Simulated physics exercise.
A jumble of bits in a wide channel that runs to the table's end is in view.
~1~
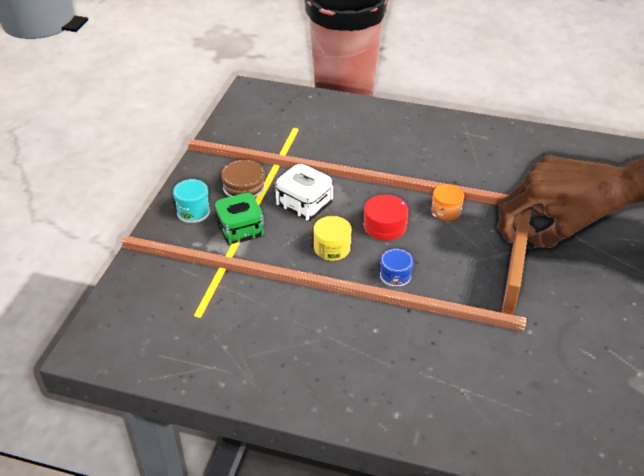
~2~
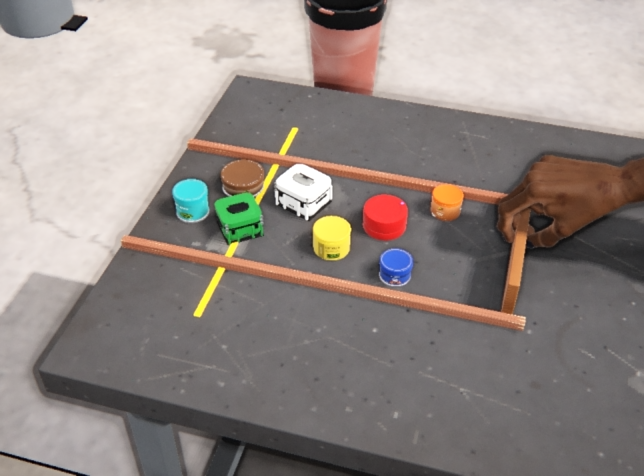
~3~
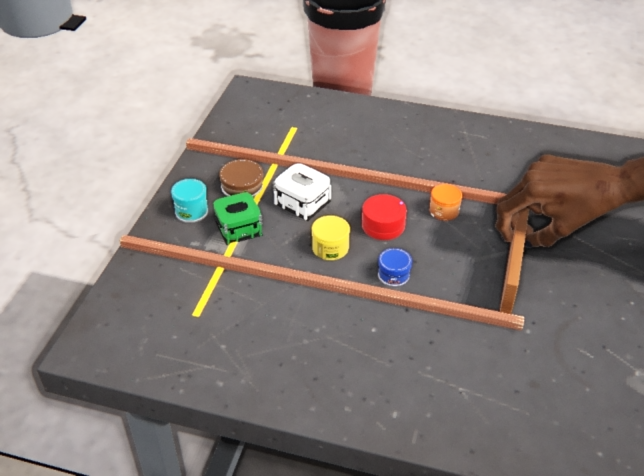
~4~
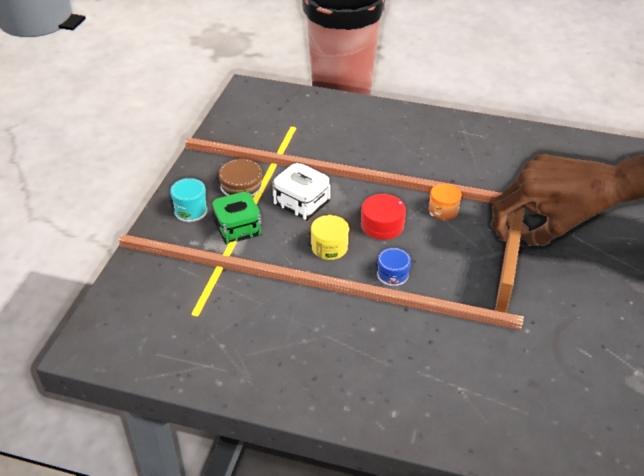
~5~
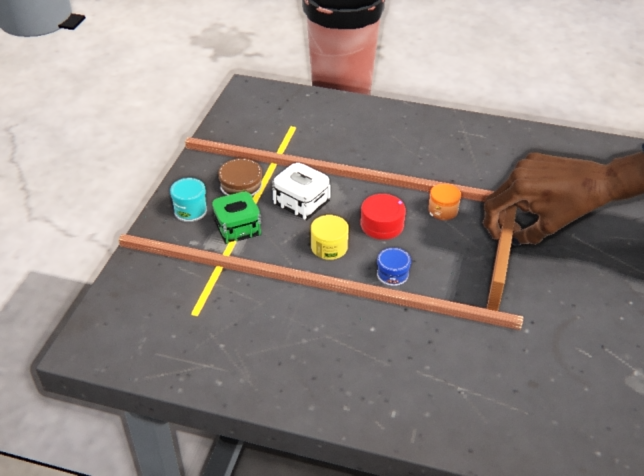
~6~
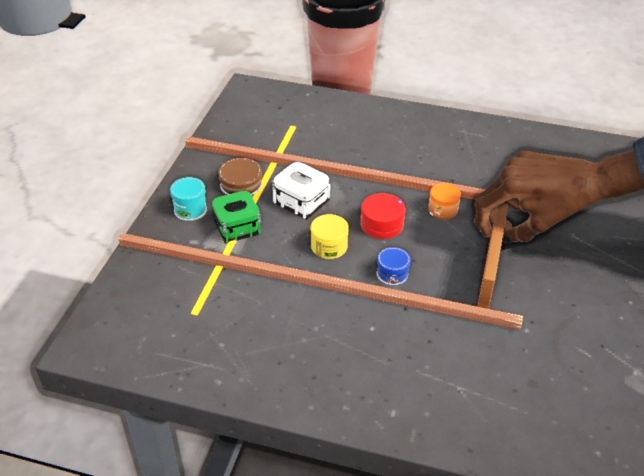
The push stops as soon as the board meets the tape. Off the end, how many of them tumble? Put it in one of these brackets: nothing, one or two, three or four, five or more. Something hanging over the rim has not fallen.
Bracket: Nothing.
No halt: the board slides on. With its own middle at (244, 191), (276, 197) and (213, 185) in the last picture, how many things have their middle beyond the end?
Going through the three places, I get 1, 0 and 2.
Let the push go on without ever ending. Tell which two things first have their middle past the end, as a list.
Earliest first: The brown tin, the turquoise tin.
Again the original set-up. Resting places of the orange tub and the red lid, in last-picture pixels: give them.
Orange tub at about (254, 166), red lid at about (237, 185).
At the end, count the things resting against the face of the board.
It's 4.
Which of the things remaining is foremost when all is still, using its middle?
Result - the brown tin.
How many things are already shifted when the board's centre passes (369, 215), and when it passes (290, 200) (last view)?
Note: First position 4; second position 7.
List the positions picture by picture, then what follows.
In the first frame, turquoise tin (192, 201); brown tin (243, 180); green case (240, 219); board (519, 245); tape (253, 211).
In the second frame, brown tin (243, 180); white case (304, 191).
In the third frame, green case (238, 218); board (517, 244).
In the fourth frame, turquoise tin (189, 201); orange tub (445, 202).
In the fifth frame, brown tin (241, 179); blue pot (393, 267).
In the sixth frame, turquoise tin (189, 200); brown tin (241, 178); green case (237, 216); board (496, 239); tape (250, 208).
Soon after, none off yet; turquoise tin at rest near (189, 200); brown tin at rest near (241, 178); green case at rest near (237, 216).
After that, none off yet; turquoise tin at rest near (189, 200); brown tin moving near (235, 177); green case at rest near (237, 216).
In the end, the number that fall off is zero.
